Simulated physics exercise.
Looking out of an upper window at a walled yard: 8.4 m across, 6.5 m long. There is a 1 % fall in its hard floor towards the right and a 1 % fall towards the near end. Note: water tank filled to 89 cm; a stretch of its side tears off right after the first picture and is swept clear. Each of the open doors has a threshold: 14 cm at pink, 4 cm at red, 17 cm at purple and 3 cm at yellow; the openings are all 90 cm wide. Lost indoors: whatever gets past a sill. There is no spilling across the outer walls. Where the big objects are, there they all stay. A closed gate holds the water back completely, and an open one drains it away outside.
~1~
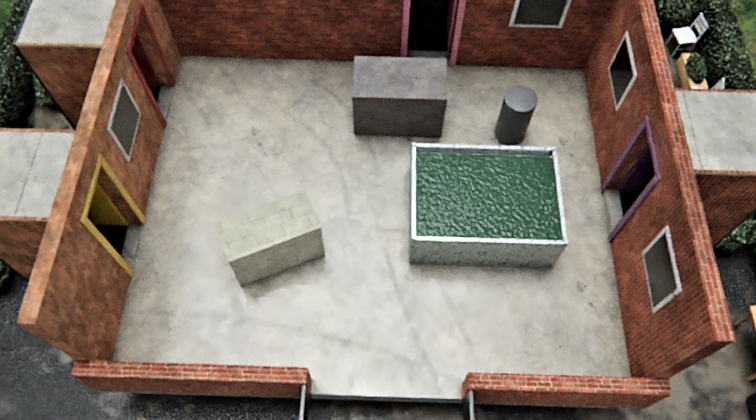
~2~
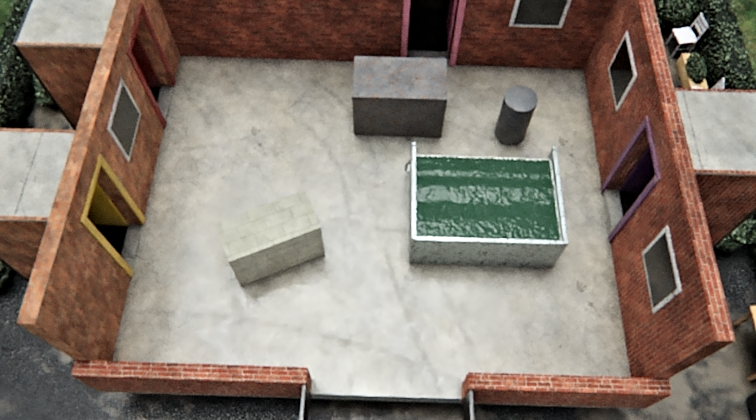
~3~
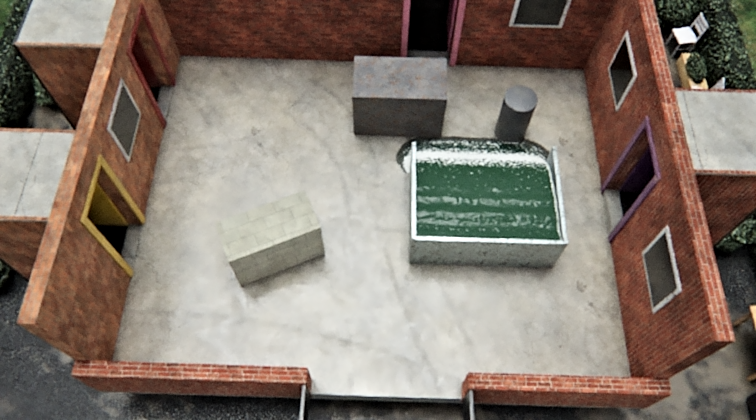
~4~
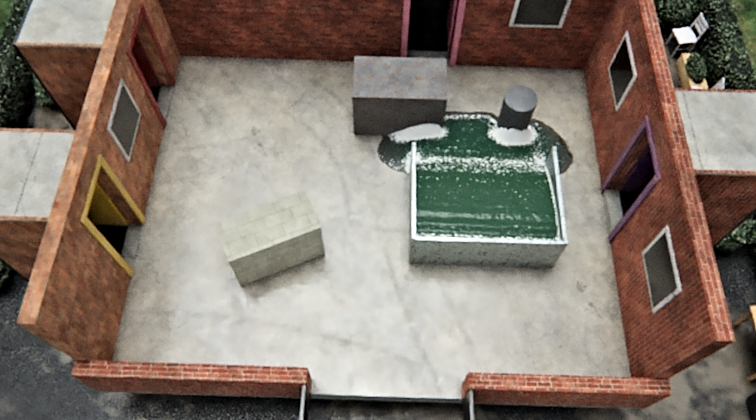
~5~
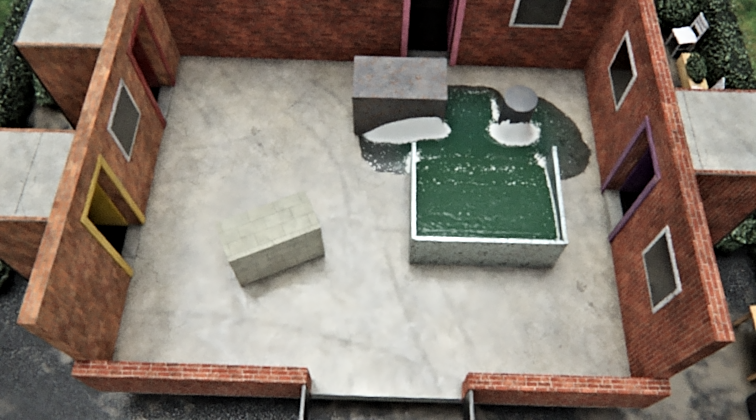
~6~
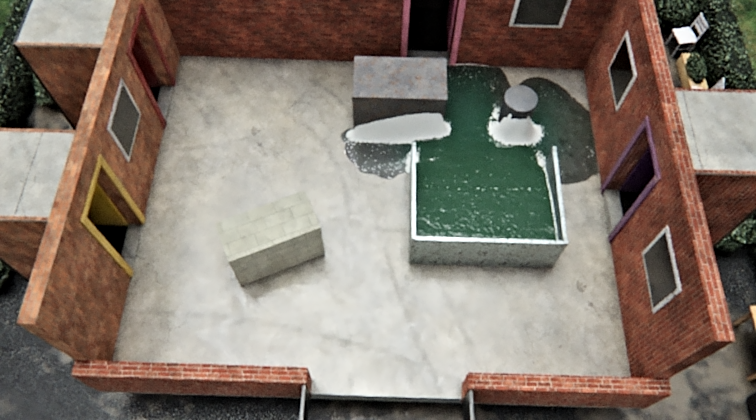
Green water pours from the tank's open far side and spreads around the grey block and cylinder.
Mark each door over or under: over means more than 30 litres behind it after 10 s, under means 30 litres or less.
Pink door over, red door over, purple door under, yellow door over.
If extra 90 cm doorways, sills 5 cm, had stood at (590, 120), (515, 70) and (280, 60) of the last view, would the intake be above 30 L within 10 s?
Well, the first is on the high side, the second is on the high side, and the third is on the low side.
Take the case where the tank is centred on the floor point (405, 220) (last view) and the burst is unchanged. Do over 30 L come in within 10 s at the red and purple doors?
Checking the limit: The red door is beyond it and the purple door is within it.
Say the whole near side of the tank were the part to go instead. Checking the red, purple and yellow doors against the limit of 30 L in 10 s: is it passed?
Red short, purple short, yellow short.
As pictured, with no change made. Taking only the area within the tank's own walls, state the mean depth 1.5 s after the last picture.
23 cm.
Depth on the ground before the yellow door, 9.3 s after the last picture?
I'd put it at around 4.5 cm deep.
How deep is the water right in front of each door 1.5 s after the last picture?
Pink 26 cm, red 0 cm, purple 5 cm, yellow 0 cm.
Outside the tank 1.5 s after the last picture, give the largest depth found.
Depth: Approx. 52 cm.
Then, 0.7 s after the last picture water covers 25 % of the floor and is deepest (51 cm) near (458, 74); pink door 33 cm at the sill, 43 L in, red door not reached, purple door not reached, yellow door not reached.
Then, 1.5 s after the last picture water covers 45 % of the floor and is deepest (52 cm) near (586, 121); pink door 26 cm at the sill, 138 L in, red door not reached, purple door 5 cm at the sill, 0 L in, yellow door not reached.
Then, 2.8 s after the last picture water covers 65 % of the floor and is deepest (28 cm) near (546, 166); pink door 20 cm at the sill, 181 L in, red door 7 cm at the sill, 3 L in, purple door 17 cm at the sill, 0 L in, yellow door 9 cm at the sill, 11 L in.
Then, 5.3 s after the last picture water covers 80 % of the floor and is deepest (22 cm) near (604, 388); pink door 8 cm at the sill, 193 L in, red door 11 cm at the sill, 65 L in, purple door 9 cm at the sill, 1 L in, yellow door 6 cm at the sill, 54 L in.
Then, 9.3 s after the last picture water covers 100 % of the floor and is deepest (16 cm) near (178, 374); pink door 6 cm at the sill, 193 L in, red door 4 cm at the sill, 92 L in, purple door 6 cm at the sill, 1 L in, yellow door 4 cm at the sill, 62 L in.
